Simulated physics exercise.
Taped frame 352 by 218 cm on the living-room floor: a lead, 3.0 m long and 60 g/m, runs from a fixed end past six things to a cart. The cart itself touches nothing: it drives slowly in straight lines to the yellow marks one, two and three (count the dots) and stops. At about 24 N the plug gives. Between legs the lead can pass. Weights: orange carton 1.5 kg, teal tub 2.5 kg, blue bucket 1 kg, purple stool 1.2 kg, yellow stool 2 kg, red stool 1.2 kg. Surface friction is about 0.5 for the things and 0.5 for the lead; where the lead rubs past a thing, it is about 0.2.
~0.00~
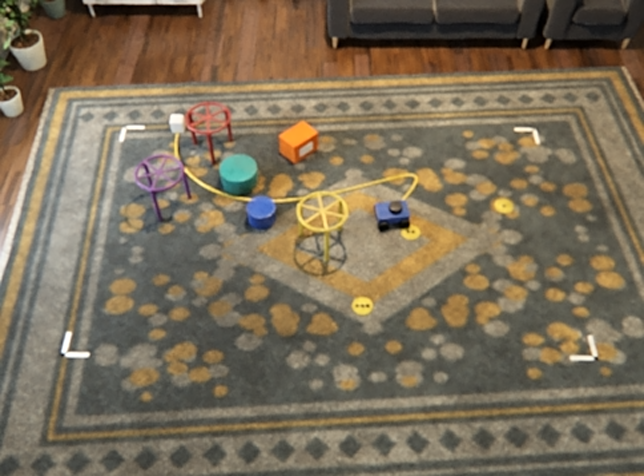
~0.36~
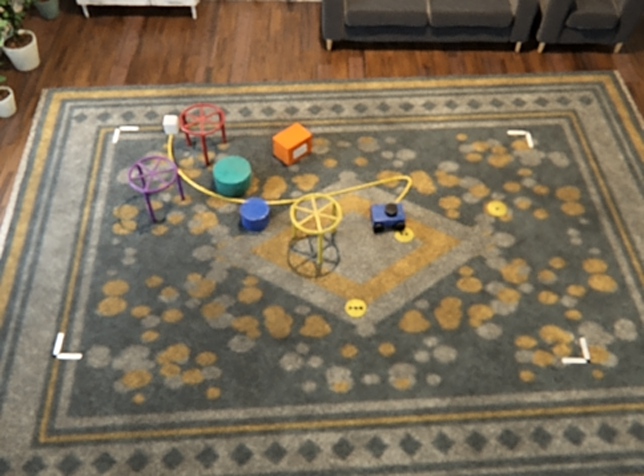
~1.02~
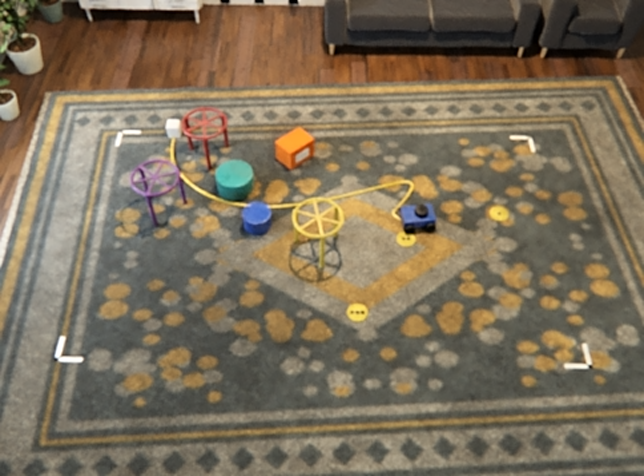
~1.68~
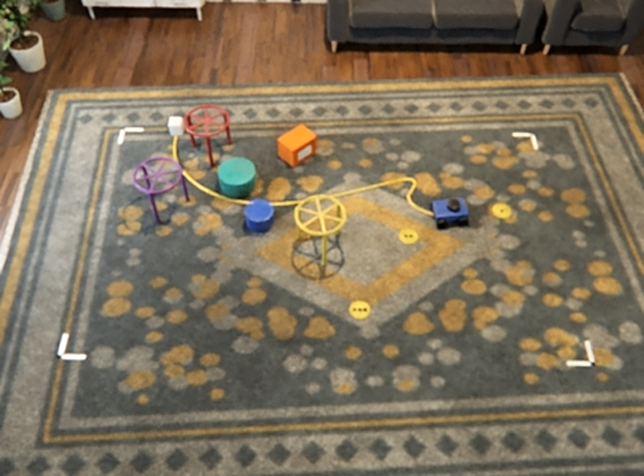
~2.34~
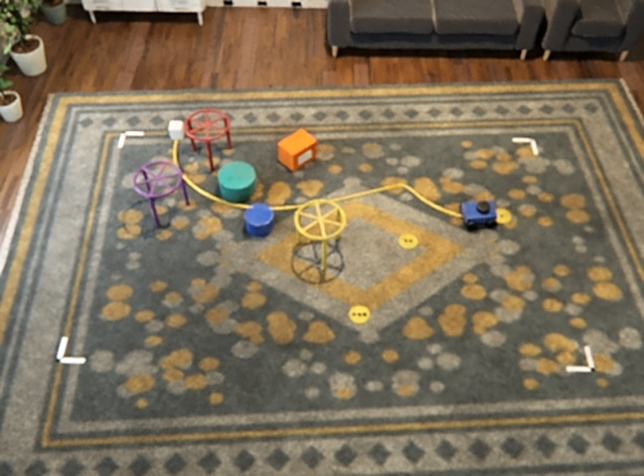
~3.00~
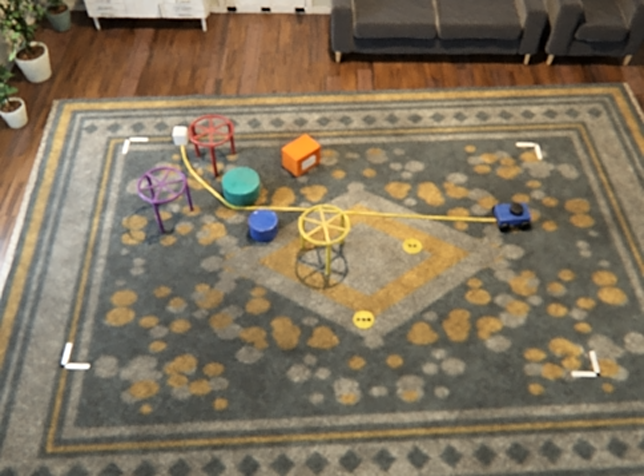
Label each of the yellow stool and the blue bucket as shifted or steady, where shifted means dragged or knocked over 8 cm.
Labels: Yellow stool steady, blue bucket steady.
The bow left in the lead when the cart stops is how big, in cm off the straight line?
Roughly 70 centimetres.
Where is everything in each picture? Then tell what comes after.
In the first picture, yellow stool (323, 210); blue bucket (261, 207); marks (504, 206) (411, 232) (362, 306); lead runs through (368, 185) (409, 193); cart (385, 219).
In the second picture, lead runs through (402, 195); cart (380, 221).
In the third picture, cart (410, 222).
In the fourth picture, lead runs through (409, 198); cart (442, 216).
In the fifth picture, lead runs through (431, 204); cart (471, 218).
In the sixth picture, yellow stool (324, 224); blue bucket (263, 220); lead runs through (383, 215) (461, 219); cart (504, 220).
After 4.2 s, cart at (459, 233), lead slack at the fixed end; nothing else has moved.
After 5.3 s, cart at (411, 247), lead slack at the fixed end; nothing else has moved.
After 6.5 s, cart at (386, 285), lead slack at the fixed end; nothing else has moved.
After 7.7 s, cart at (364, 318), lead slack at the fixed end; nothing else has moved.
After 8.1 s, cart at (364, 318), lead slack at the fixed end; yellow stool 0 cm off its start at (324, 224), blue bucket 0 cm off its start at (263, 220).
